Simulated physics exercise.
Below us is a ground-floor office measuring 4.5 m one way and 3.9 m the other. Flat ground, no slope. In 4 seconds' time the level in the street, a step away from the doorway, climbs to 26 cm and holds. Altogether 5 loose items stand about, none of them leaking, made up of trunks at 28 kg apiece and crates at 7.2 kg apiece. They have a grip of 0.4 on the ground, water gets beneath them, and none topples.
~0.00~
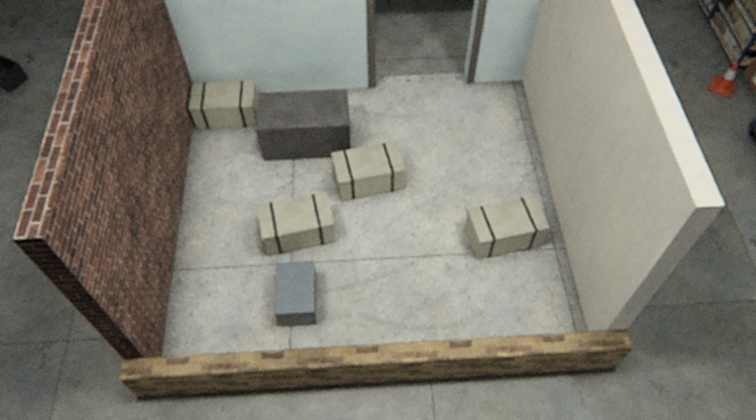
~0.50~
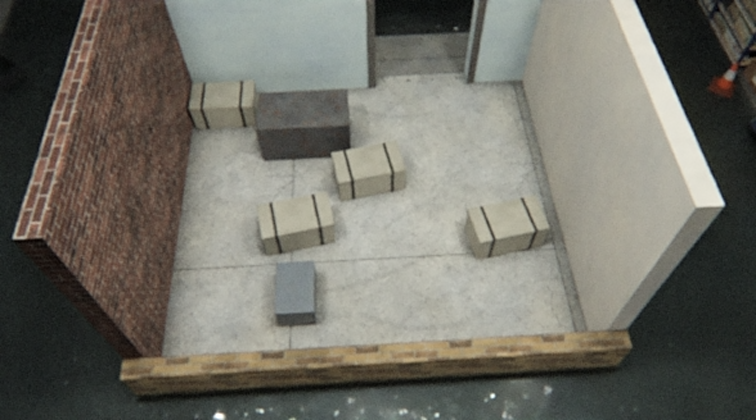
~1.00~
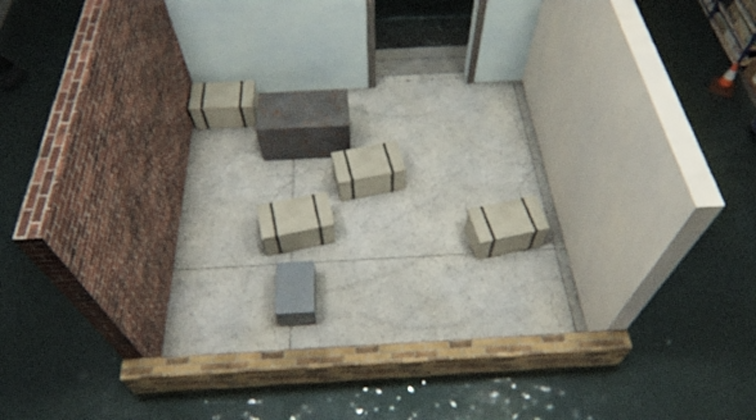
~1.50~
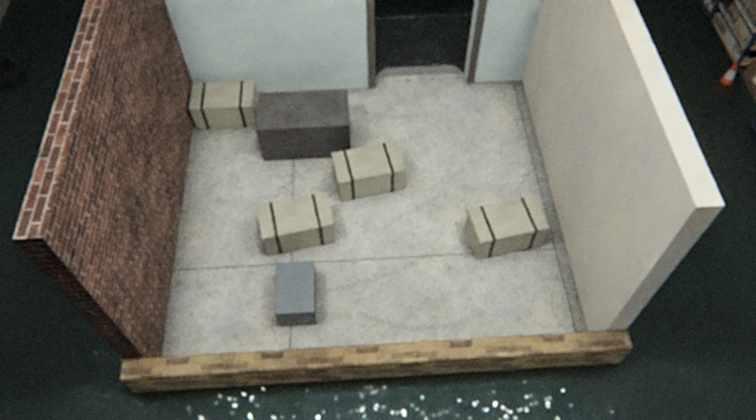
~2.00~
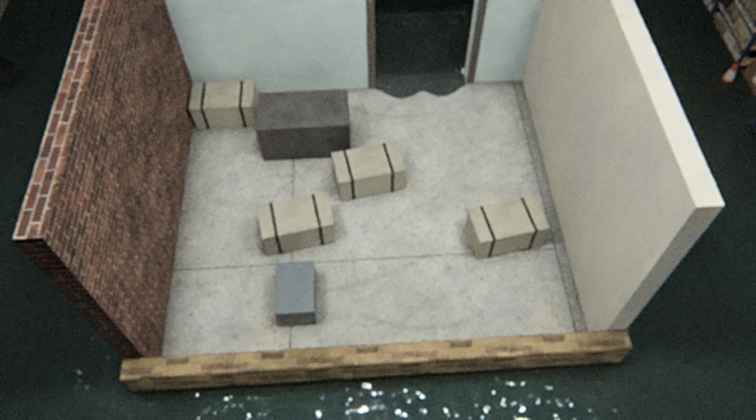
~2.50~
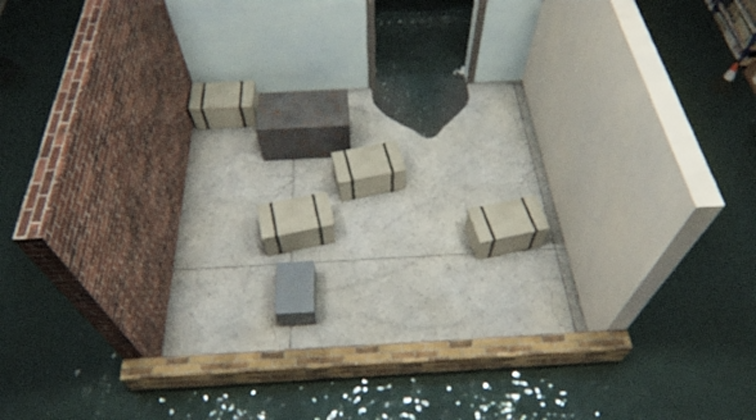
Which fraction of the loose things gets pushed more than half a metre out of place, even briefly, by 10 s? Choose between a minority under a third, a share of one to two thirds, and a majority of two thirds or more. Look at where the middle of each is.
A share of one to two thirds.
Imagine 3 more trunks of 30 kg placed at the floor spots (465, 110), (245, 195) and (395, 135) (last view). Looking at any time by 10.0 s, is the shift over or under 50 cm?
Respectively, higher, lower and higher.
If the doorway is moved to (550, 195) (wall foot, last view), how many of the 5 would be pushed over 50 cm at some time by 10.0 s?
Then it comes to 5 of them.
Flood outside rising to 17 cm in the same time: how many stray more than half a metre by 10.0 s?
Then it comes to 1.
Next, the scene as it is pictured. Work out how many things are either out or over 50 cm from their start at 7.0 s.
By then 2.
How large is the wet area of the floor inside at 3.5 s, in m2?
That flooded area is roughly 3.5 m2.
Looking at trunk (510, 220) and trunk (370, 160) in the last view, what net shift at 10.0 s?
One is off by 80 cm, the other by 200 cm, in the order asked.
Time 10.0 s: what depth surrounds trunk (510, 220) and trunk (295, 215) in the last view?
Some 16 cm at the first, some 8 cm at the second.
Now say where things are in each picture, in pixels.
The first picture shows a trunk at (295, 215), on the bottom; a trunk at (222, 94), on the bottom; water covers 0.0 m2; 0 of 5 have shifted.
The second picture shows a trunk at (295, 215), on the bottom; a trunk at (222, 94) rests on the ground; water covers 0.0 m2; 0 of 5 have shifted.
The third picture shows a trunk at (295, 215), on the bottom; a trunk at (222, 94), on the bottom; 0.0 m2 under water; 0 of 5 have shifted.
The fourth picture shows a trunk at (295, 215), on the bottom; a trunk at (222, 94) rests on the ground; water covers 0.0 m2; 0 of 5 have shifted.
The fifth picture shows a trunk at (295, 215) rests on the ground; a trunk at (222, 94), on the bottom; 0.1 m2 under water; 0 of 5 have shifted.
The sixth picture shows a trunk at (295, 215), on the bottom; a trunk at (222, 94) rests on the ground; water covers 0.8 m2; 0 of 5 have shifted.
After 3.5 s 0 of 5 are over 50 cm from their spots; 0 afloat.
After 4.5 s 0 of 5 are over 50 cm from their spots; 0 afloat.
After 7.0 s 2 of 5 are over 50 cm from their spots; 1 afloat.
After 10.0 s 3 of 5 are over 50 cm from their spots, and 3 have been at some point; 4 afloat.
